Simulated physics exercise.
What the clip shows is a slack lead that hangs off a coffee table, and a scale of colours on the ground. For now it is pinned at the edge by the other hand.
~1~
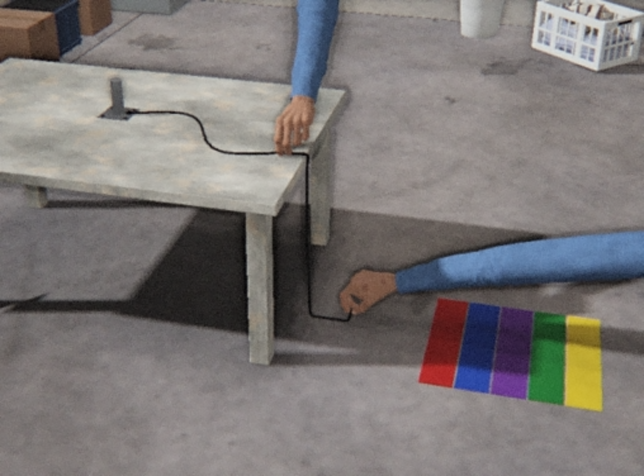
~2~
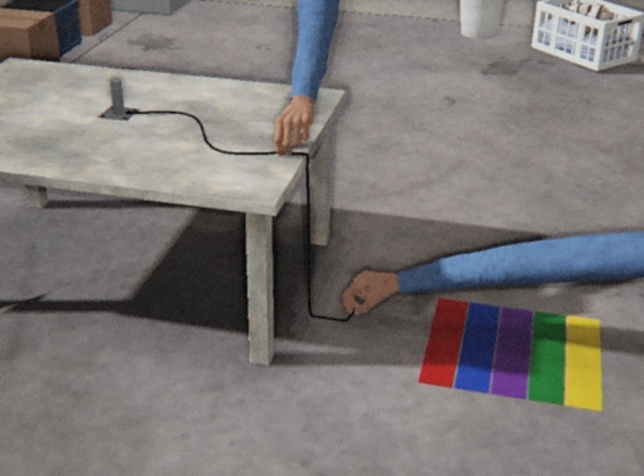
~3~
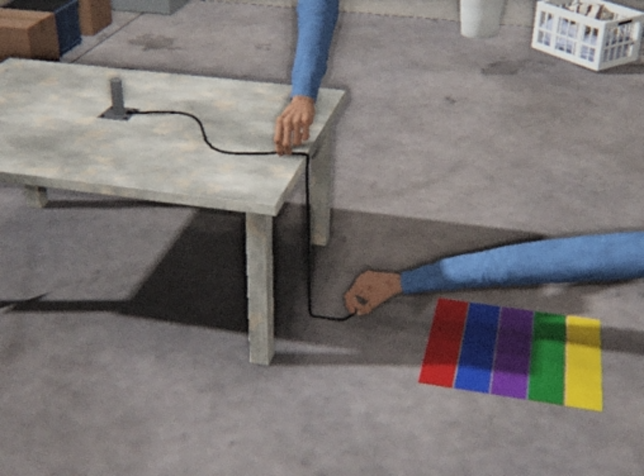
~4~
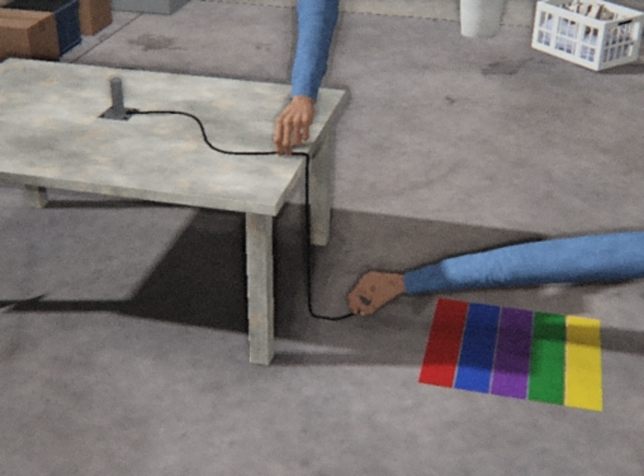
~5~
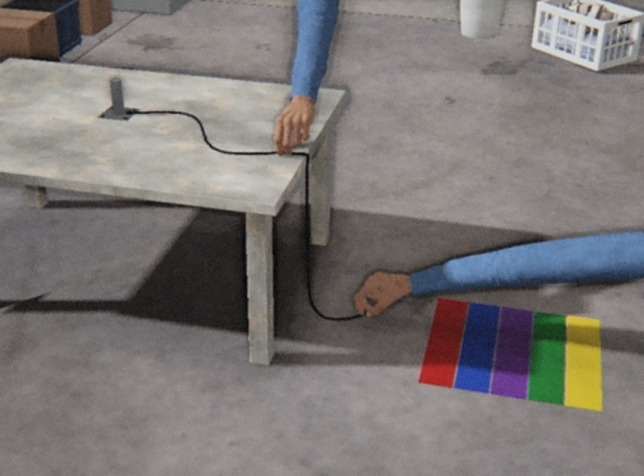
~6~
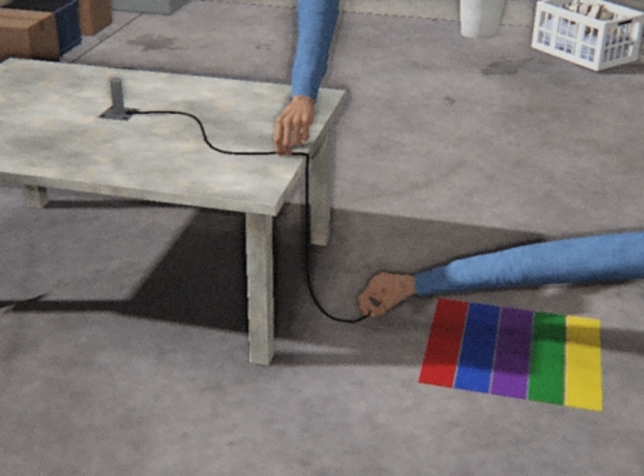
Concrete floor with a low table, one hand pinning a black lead at the edge, another drawing its lower end slightly right.
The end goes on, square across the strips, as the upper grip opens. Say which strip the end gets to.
It gets to the purple strip.
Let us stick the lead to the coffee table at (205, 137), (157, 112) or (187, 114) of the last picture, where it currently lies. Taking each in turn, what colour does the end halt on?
First try blue, second try purple, third try purple.
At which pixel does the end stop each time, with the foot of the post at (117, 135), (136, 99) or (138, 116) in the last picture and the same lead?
In order, near (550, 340), (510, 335) and (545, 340).
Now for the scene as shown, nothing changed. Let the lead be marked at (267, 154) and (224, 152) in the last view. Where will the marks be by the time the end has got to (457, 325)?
Positions: (308, 159) for the first, (273, 144) for the second.
Soon after, end near (457, 325); over red.
After that, end near (496, 331); over blue.
At the stop, end near (520, 334); over purple. It halts on the purple strip.
